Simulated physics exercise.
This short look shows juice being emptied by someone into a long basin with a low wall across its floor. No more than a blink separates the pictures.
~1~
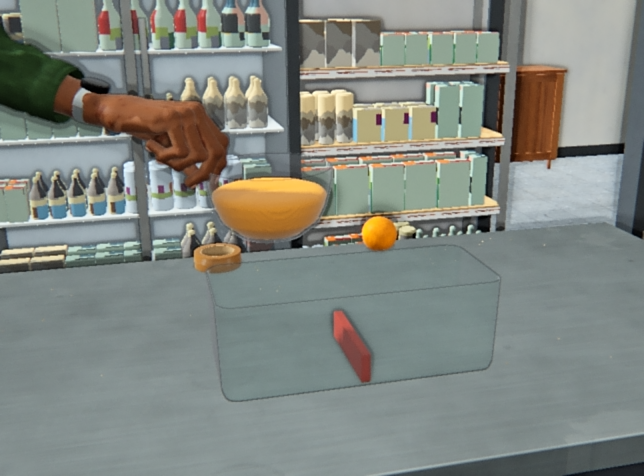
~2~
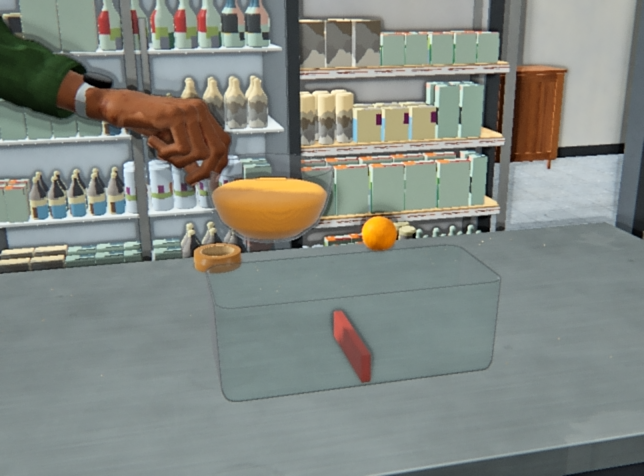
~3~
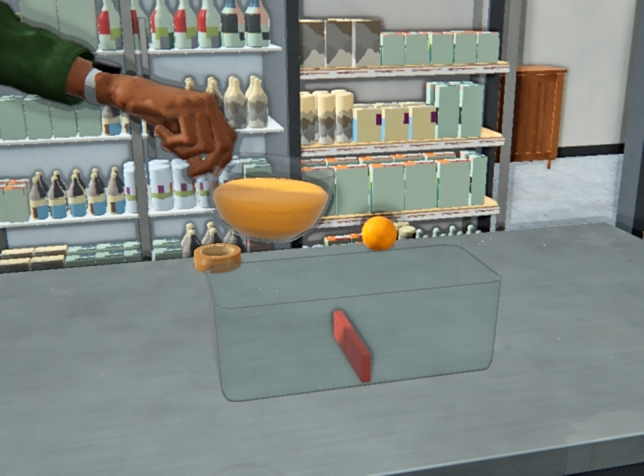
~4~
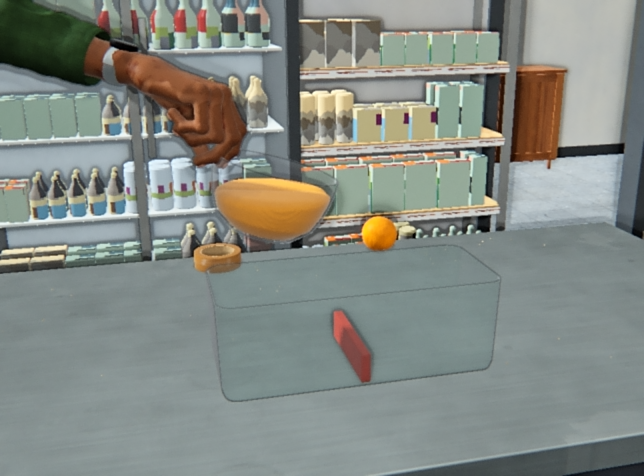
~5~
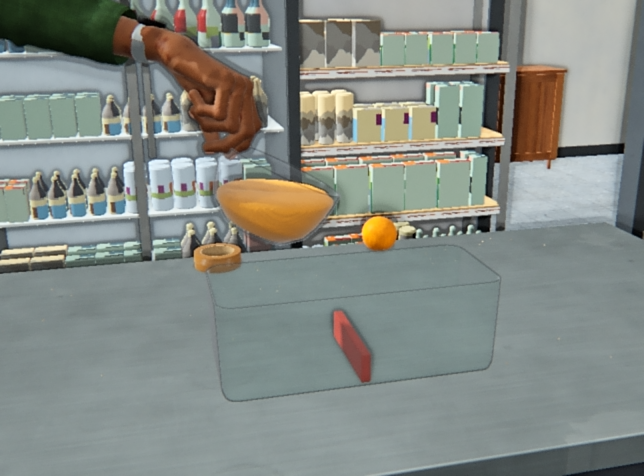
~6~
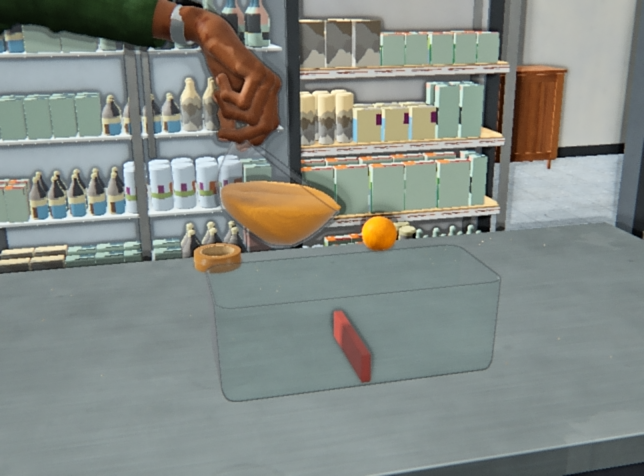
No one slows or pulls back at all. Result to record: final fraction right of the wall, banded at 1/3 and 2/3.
Fraction right of wall: 1/3 to 2/3.
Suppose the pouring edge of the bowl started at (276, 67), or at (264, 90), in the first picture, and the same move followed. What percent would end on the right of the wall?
Try one: 15 %; try two: 15 %.
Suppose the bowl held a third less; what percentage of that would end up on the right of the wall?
Near 35 in a hundred.
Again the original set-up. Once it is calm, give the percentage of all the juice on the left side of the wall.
Share: Roughly 50 %.
A moment on, the bowl is tipped right over and 9 per cent is still to pour, 33 is left of the wall and 40 right of it.
Next, the bowl is tipped right over and 0 per cent is still to pour, 51 is left of the wall and 47 right of it.
Then the bowl is tipped right over and 0 per cent is still to pour, 51 is left of the wall and 47 right of it.
Later the bowl is tipped right over and 0 per cent is still to pour, 51 is left of the wall and 47 right of it.
At rest 51 per cent lies left of the wall, 47 right of it and 2 outside.
